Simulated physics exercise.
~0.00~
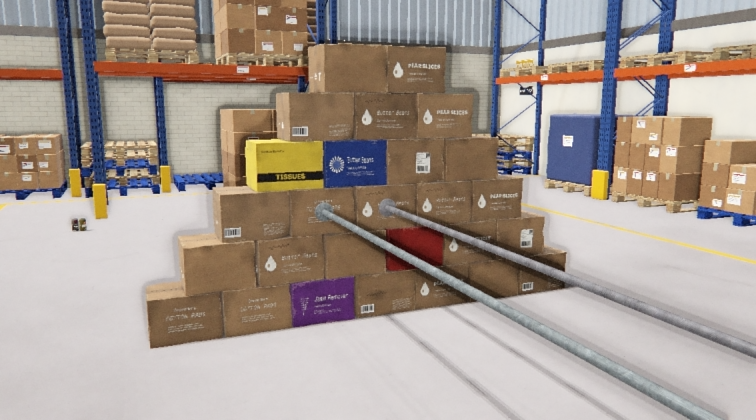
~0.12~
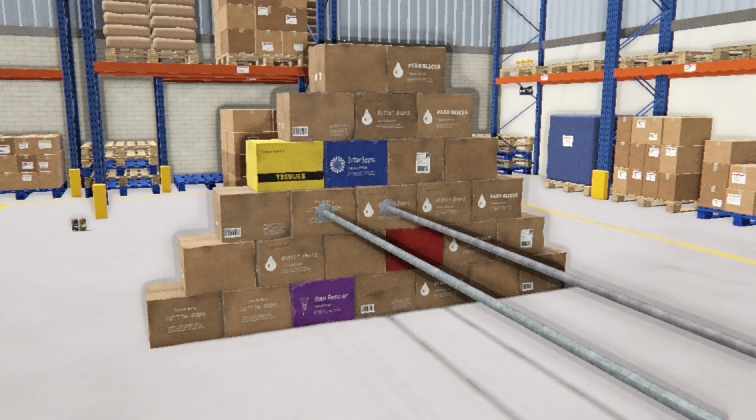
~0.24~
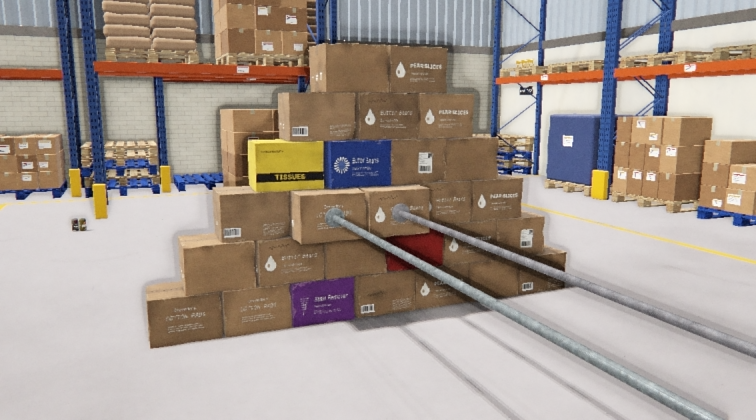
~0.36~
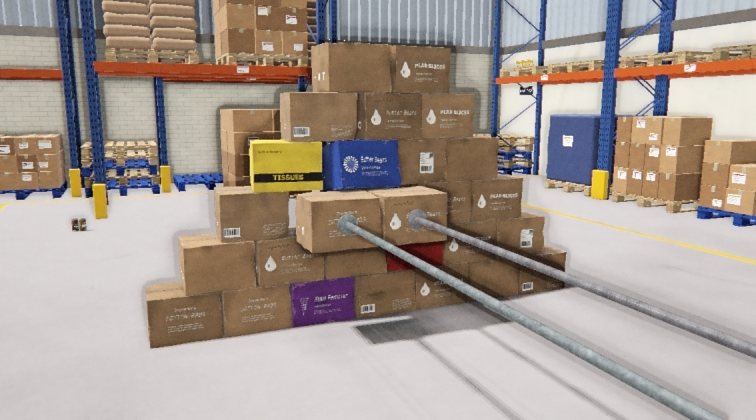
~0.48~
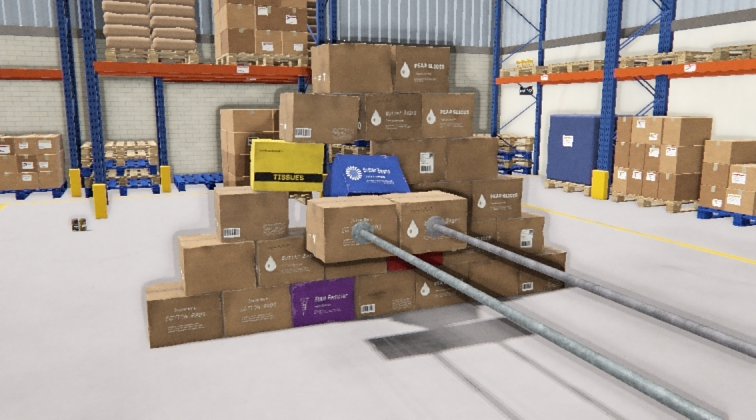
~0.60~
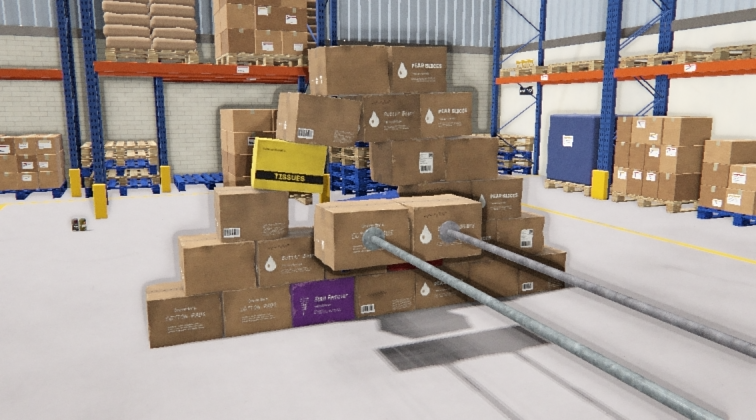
Two metal rods drawing a pair of brown cartons out of a stacked pyramid, the blue carton tipping and dropping behind them as the yellow one tilts.
